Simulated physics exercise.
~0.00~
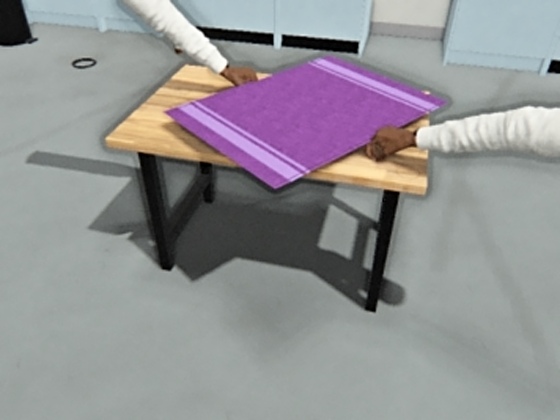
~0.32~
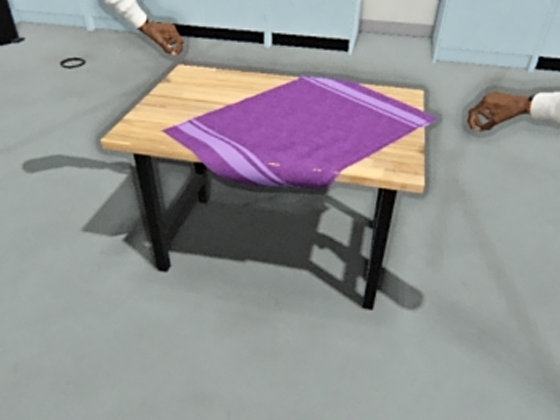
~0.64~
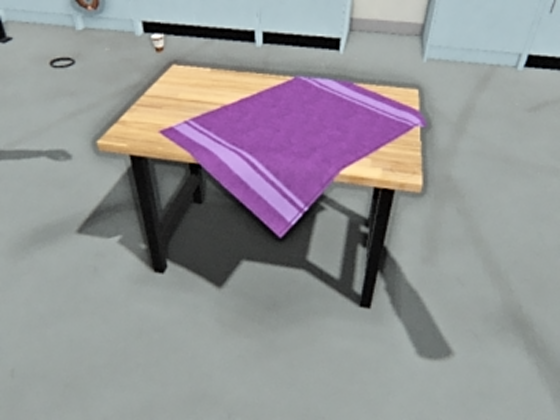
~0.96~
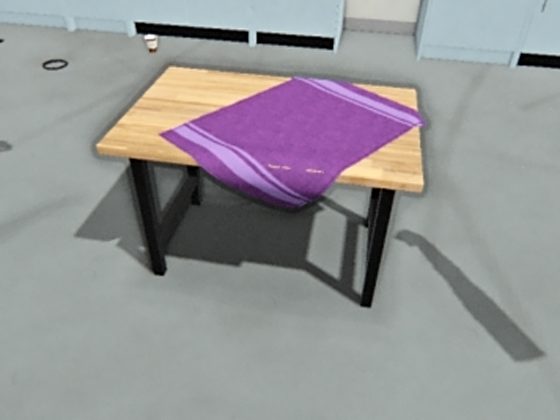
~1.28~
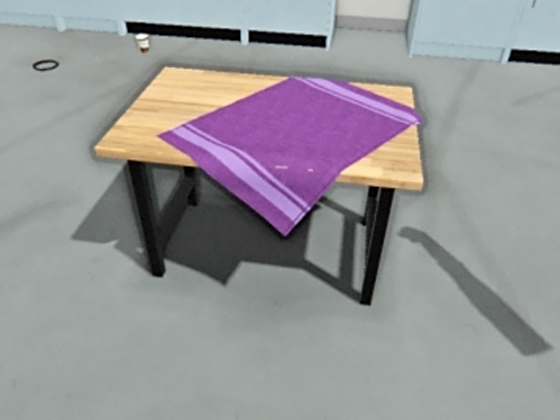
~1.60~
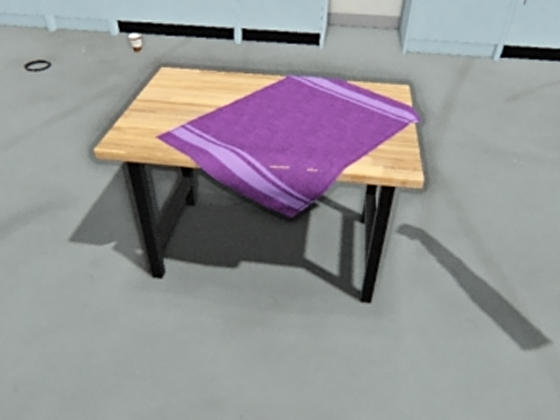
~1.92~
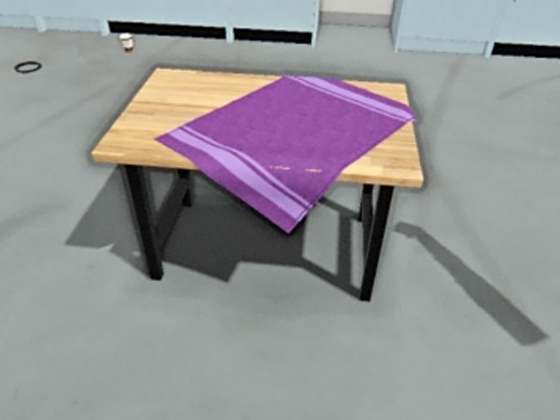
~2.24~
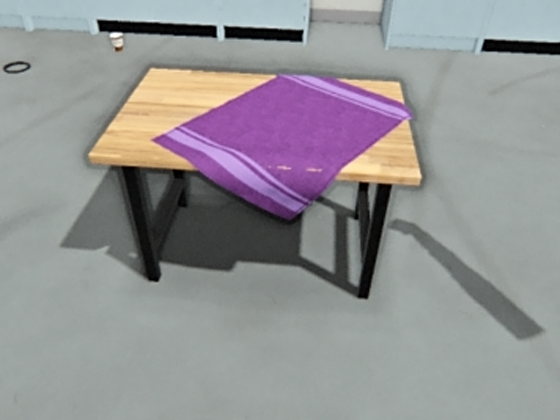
At the start, two hands in white sleeves hold a purple tea towel with pale stripes flat over a wooden table with black legs. The hands let go and draw back to either side, and the towel settles on the tabletop while its near part begins to sag over the front edge. With the hands gone from view, the loose corner drops down and hangs below the edge. It then sways gently, lifting and lowering a little, as the view drifts slightly sideways. By the end, most of the towel still lies on the table, its near corner draped over the front.
